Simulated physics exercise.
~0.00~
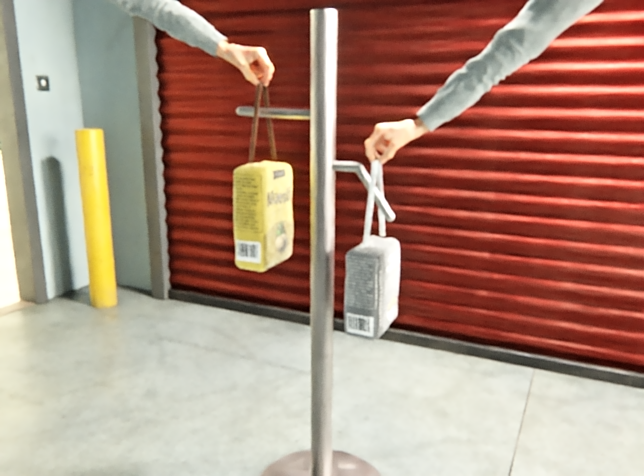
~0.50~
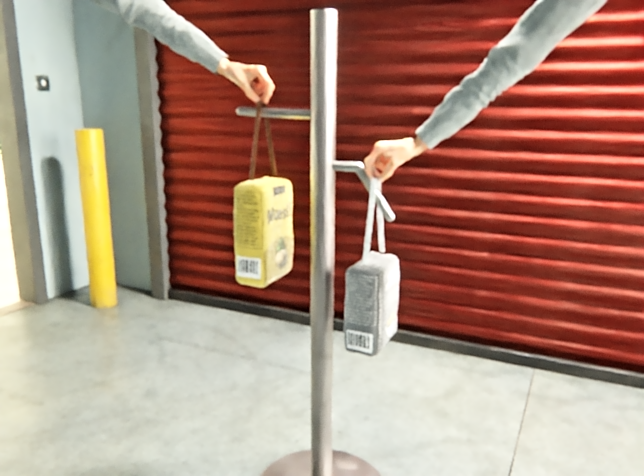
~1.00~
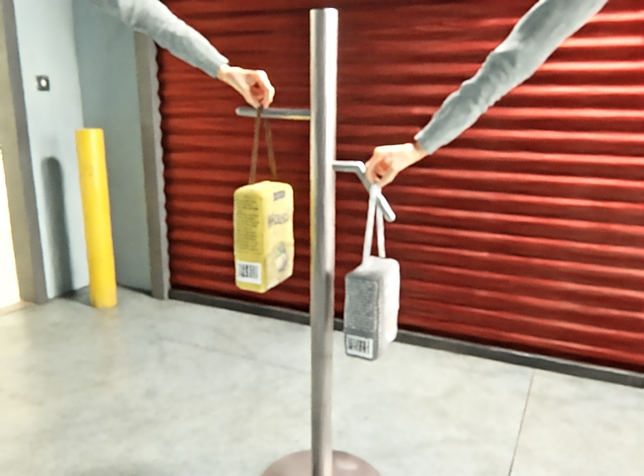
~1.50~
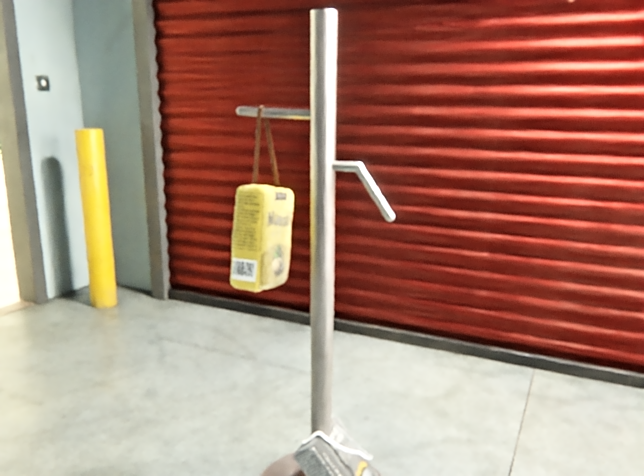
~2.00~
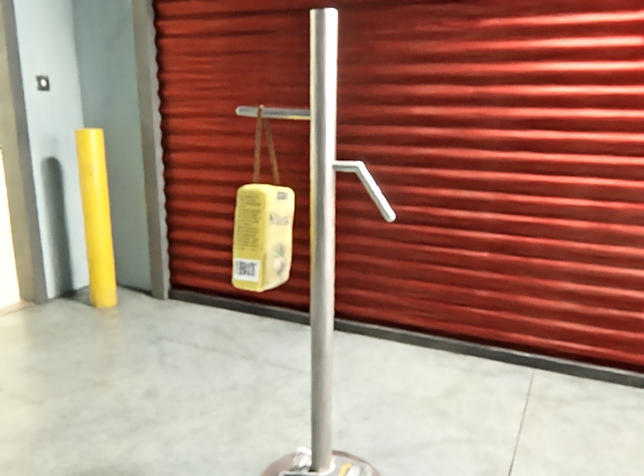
Two hands in grey-blue sleeves reach in from either side of a metal post, seen from a fixed view in a concrete-floored space with a red roller shutter behind and a yellow bollard at left. The left hand holds a yellow sack by a brown loop, the right a grey sack by a pale loop. Both lower the sacks slightly toward the post's pegs, and then the hands are gone. The yellow sack stays hanging from the straight left peg. The grey sack drops from the bent right peg and ends on the floor by the post's base.
